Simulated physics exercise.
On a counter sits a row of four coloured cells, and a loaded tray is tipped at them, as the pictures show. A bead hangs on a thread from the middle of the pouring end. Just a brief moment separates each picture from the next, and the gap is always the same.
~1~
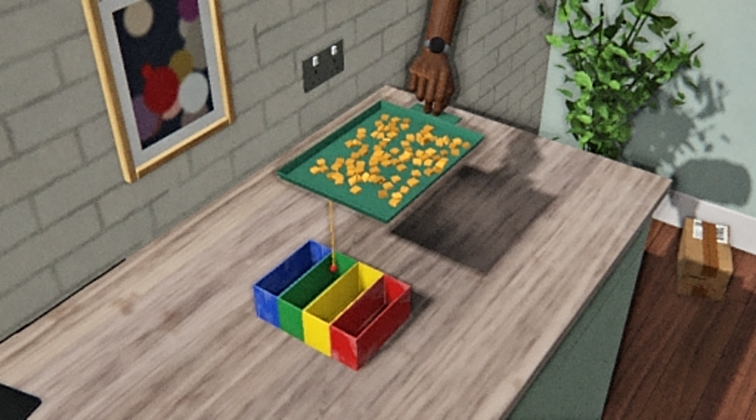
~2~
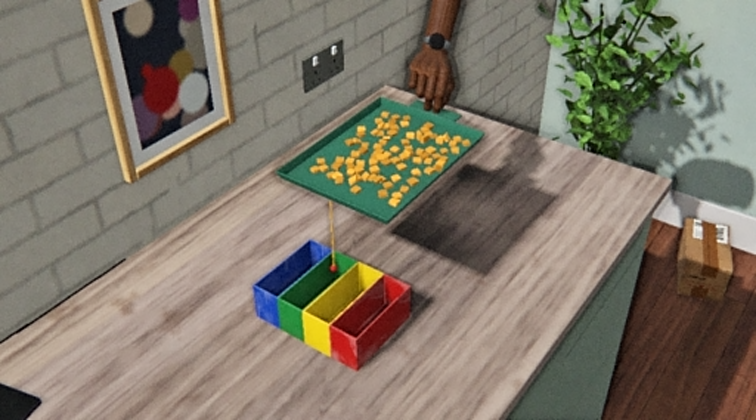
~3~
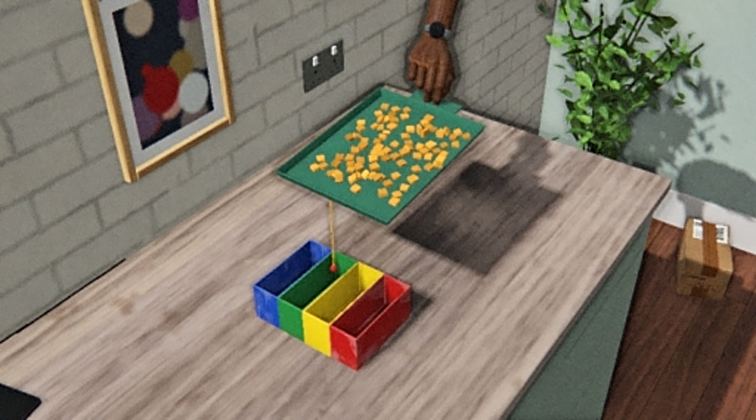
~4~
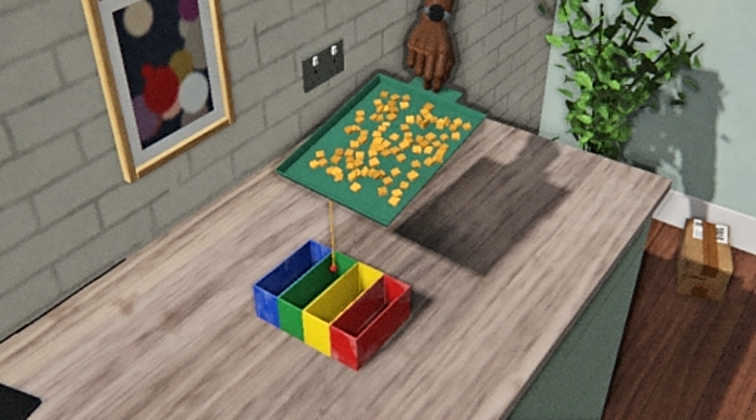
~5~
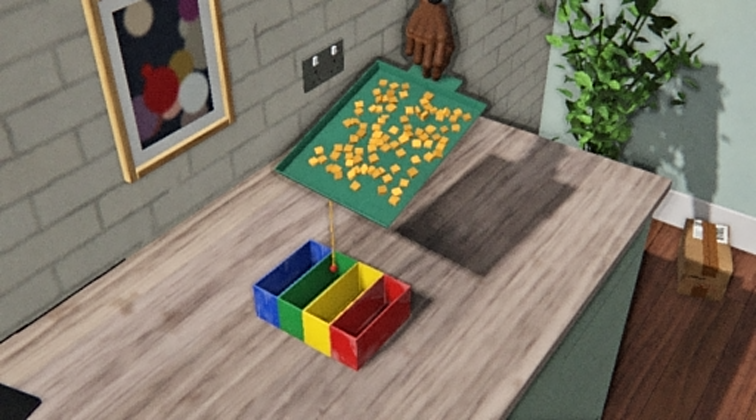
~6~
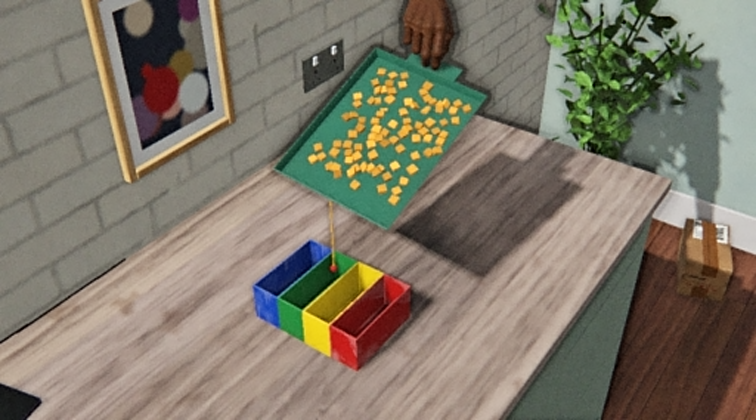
A green tray loaded with small orange crackers started out nearly level, then a hand raised its far end so it slanted more steeply above the blue, green, yellow and red cells on the counter.
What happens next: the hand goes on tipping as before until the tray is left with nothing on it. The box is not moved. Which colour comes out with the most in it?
Fullest: The red cell.
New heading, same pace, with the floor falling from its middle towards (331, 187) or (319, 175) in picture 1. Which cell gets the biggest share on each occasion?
Blue; the cell in blue.
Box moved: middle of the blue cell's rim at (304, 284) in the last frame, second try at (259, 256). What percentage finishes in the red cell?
Close to 30 in a hundred first, close to 20 in a hundred second.
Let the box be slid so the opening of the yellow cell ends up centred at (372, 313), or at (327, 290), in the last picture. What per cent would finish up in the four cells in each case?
Some 100 percent, followed by some 60 percent.
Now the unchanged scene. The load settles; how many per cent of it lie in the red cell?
It comes to roughly 50 percent of the load.
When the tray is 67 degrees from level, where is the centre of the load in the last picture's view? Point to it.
Near (370, 203).
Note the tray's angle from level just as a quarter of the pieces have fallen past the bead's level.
I'd say close to 85 degrees.
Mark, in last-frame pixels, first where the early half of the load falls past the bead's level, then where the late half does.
First half (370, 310); second half (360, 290).
Soon, tray tipped steeply; nearly all on the tray; a small part falling or outside the box.
A while on, tray tipped past a quarter turn; a stray few on the tray; about a third in the red cell; about a quarter in the yellow cell; a small part in the green cell; about a quarter falling or outside the box.
Towards the end, tray tipped past a quarter turn; about half in the red cell; about a quarter in the yellow cell; a small part in the green cell; about a quarter falling or outside the box.
Finally, tray tipped past a quarter turn; about half in the red cell; about a quarter in the yellow cell; a small part in the green cell; none in the blue cell; about a quarter outside the box.
